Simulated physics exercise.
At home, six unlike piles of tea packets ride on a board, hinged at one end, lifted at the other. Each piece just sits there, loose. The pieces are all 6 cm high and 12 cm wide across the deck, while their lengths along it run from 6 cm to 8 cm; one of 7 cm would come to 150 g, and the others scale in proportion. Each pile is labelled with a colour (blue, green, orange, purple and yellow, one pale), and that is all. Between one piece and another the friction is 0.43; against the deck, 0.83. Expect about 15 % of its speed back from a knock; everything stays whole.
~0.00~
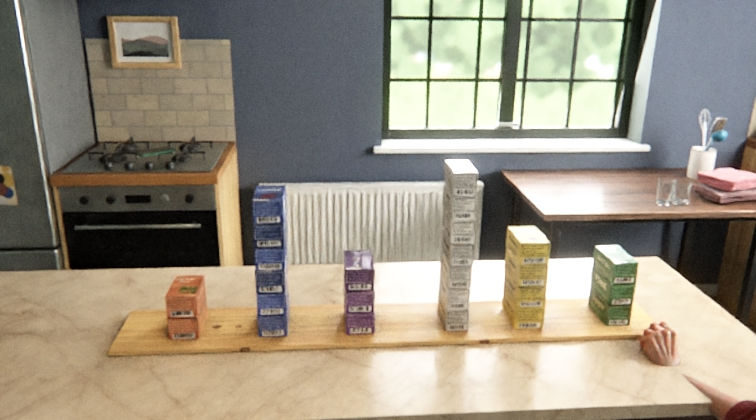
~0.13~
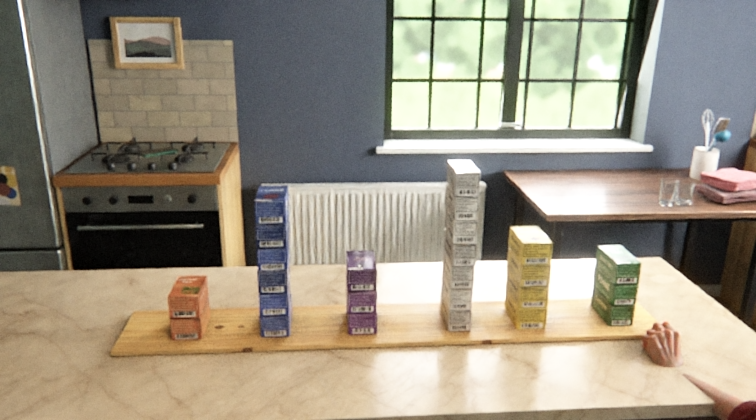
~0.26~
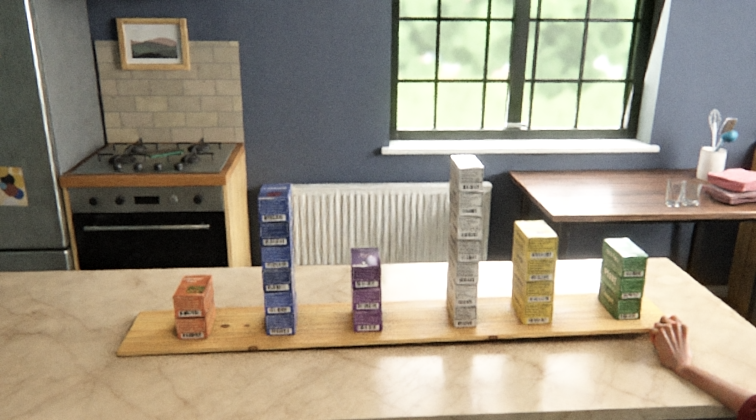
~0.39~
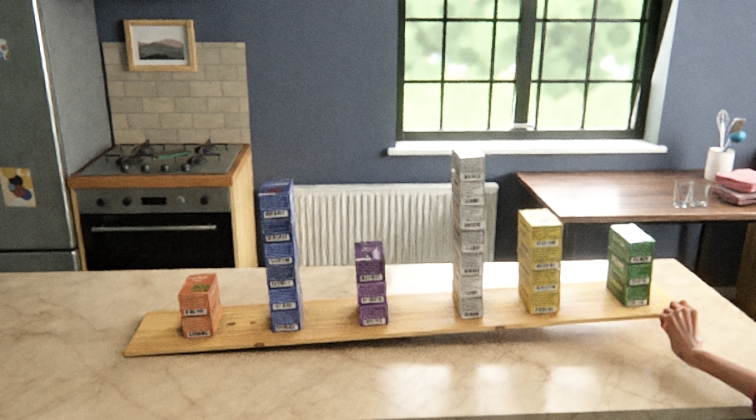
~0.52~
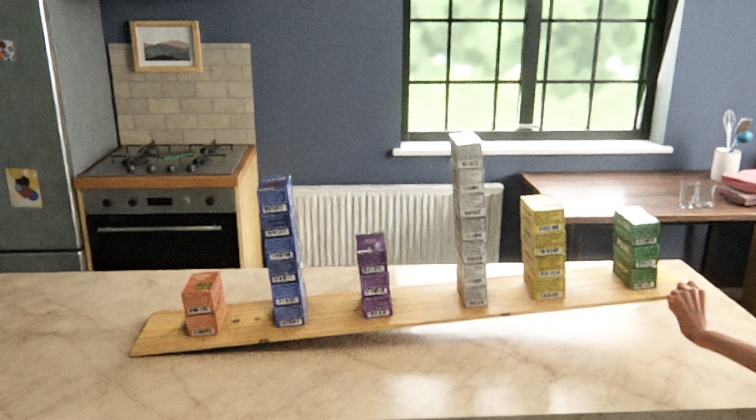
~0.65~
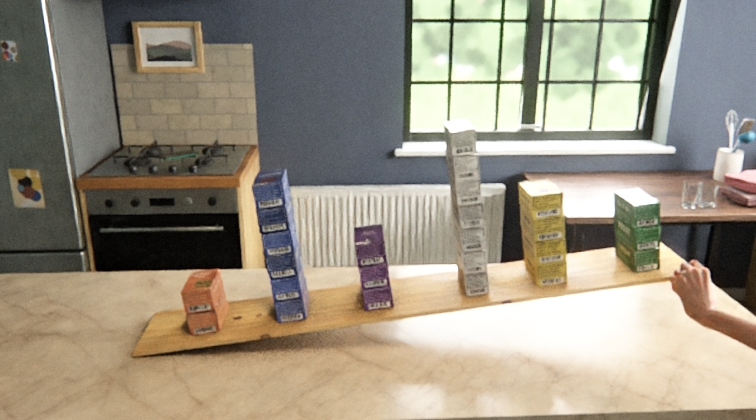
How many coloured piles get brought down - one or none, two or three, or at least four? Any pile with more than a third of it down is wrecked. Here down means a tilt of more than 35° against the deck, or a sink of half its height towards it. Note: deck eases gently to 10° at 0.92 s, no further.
Two or three.
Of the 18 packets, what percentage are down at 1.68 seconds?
By then, 45 per cent.
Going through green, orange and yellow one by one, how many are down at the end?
Count - green = 0; orange = 1; yellow = 0.
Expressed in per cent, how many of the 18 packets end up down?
Share: Approx. 50 %.
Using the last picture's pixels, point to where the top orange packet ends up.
I'd point at about (133, 325).
Around 1.16 s, slope 10°; none of the 18 other packets down, 2 disturbed; top blue packet displaced 7 mm.
Around 1.68 s, slope 10°; 8 of the 18 other packets down; top purple packet tipped 44°, 8 cm lower; top blue packet tipped 42°, 7 cm lower.
Finally (2.9 s), slope 10°; 9 of the 18 other packets down; top orange packet upside down; top blue packet on its side. Wrecked, blue, orange and purple. Seen by the last camera, middles, top orange packet near (133, 325).
